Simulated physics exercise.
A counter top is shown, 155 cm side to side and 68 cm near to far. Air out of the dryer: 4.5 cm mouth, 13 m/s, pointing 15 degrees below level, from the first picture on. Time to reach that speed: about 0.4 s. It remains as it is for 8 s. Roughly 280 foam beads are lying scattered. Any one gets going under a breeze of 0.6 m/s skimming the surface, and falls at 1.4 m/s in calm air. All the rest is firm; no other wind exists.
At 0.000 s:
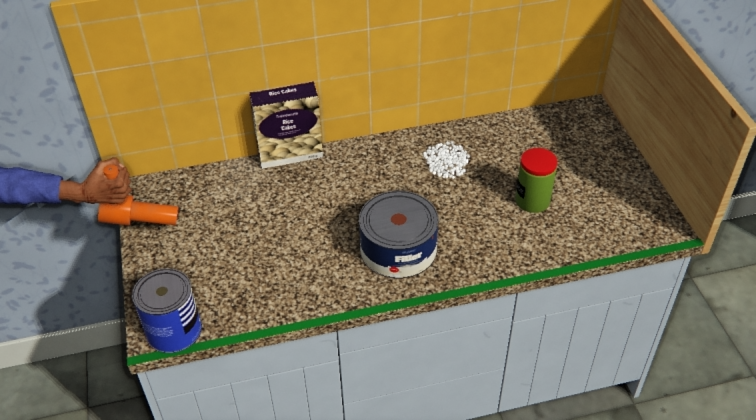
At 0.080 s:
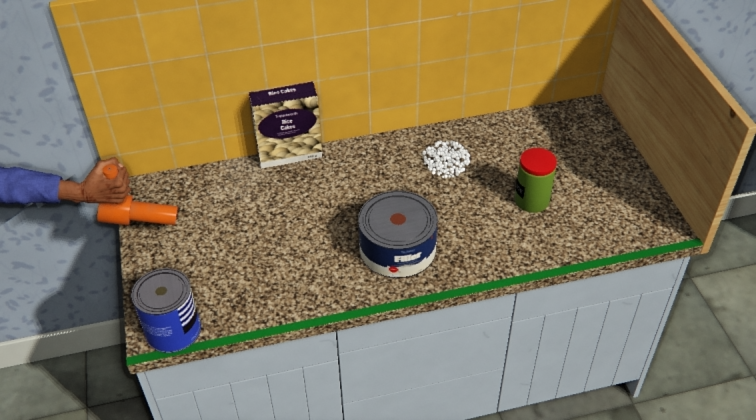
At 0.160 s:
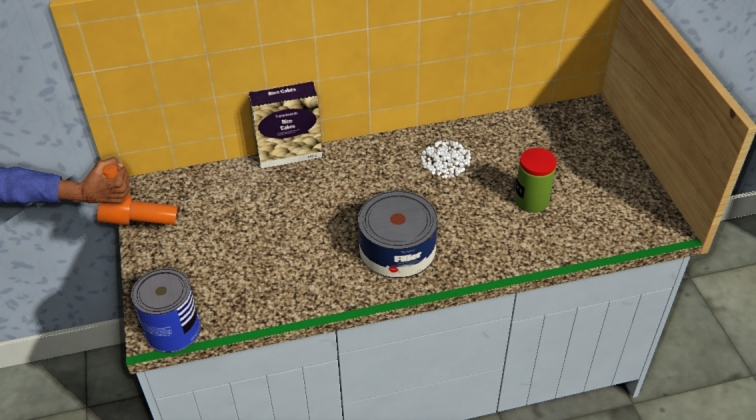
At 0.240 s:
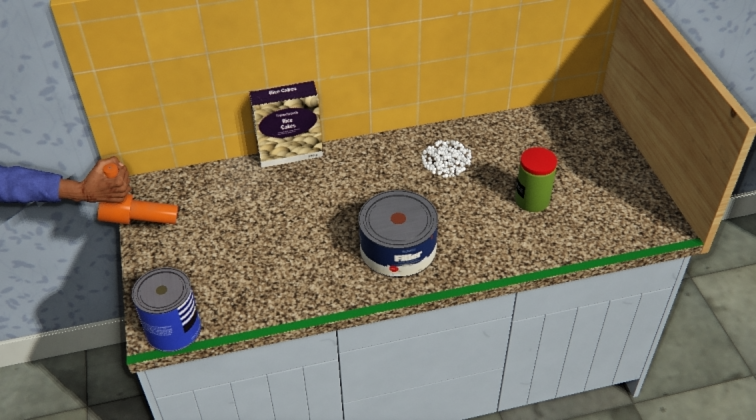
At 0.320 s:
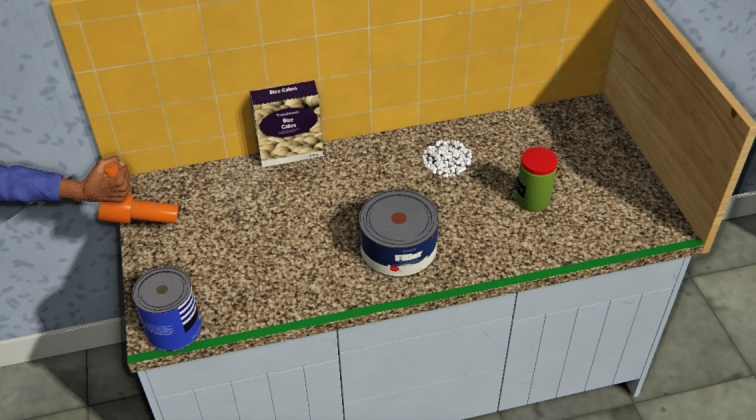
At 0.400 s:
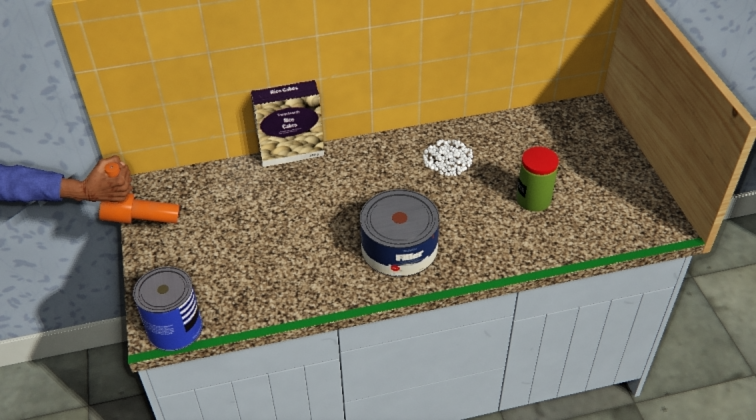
To begin with, a hand at the left holds an orange dryer over a speckled counter top with a blue can, a large tin, a box, a green jar with a red lid and a patch of white foam beads. Throughout, the hand stays in place and the beads lie still.
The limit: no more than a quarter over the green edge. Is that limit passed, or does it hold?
In the end the limit holds.
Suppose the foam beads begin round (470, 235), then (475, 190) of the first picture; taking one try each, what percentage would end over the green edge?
Taking the two spots in order, you'd get 60 percent and then 30 percent.
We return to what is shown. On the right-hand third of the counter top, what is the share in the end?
100 %.
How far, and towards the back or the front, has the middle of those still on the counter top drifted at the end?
Shift: Towards the far edge, some 15 cm.
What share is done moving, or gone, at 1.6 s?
My guess would be around 3 %.
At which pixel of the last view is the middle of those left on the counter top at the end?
Look somewhere near (598, 94).
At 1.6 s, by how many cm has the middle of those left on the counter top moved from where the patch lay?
Measured offset: Approx. 55 cm.
After 1.6 s, 97 % are on the move or not yet settled, 0 % are over the green edge; the middle of those still in play is near (596, 100).
After 2.6 s, 82 % are on the move or not yet settled, 0 % are over the green edge; the middle of those still in play is near (595, 97).
After 4.4 s, 68 % are on the move or not yet settled, 0 % are over the green edge; the middle of those still in play is near (595, 95).
After 8.0 s, at the end, 0 % are over the green edge; the middle of those still in play is near (598, 94).
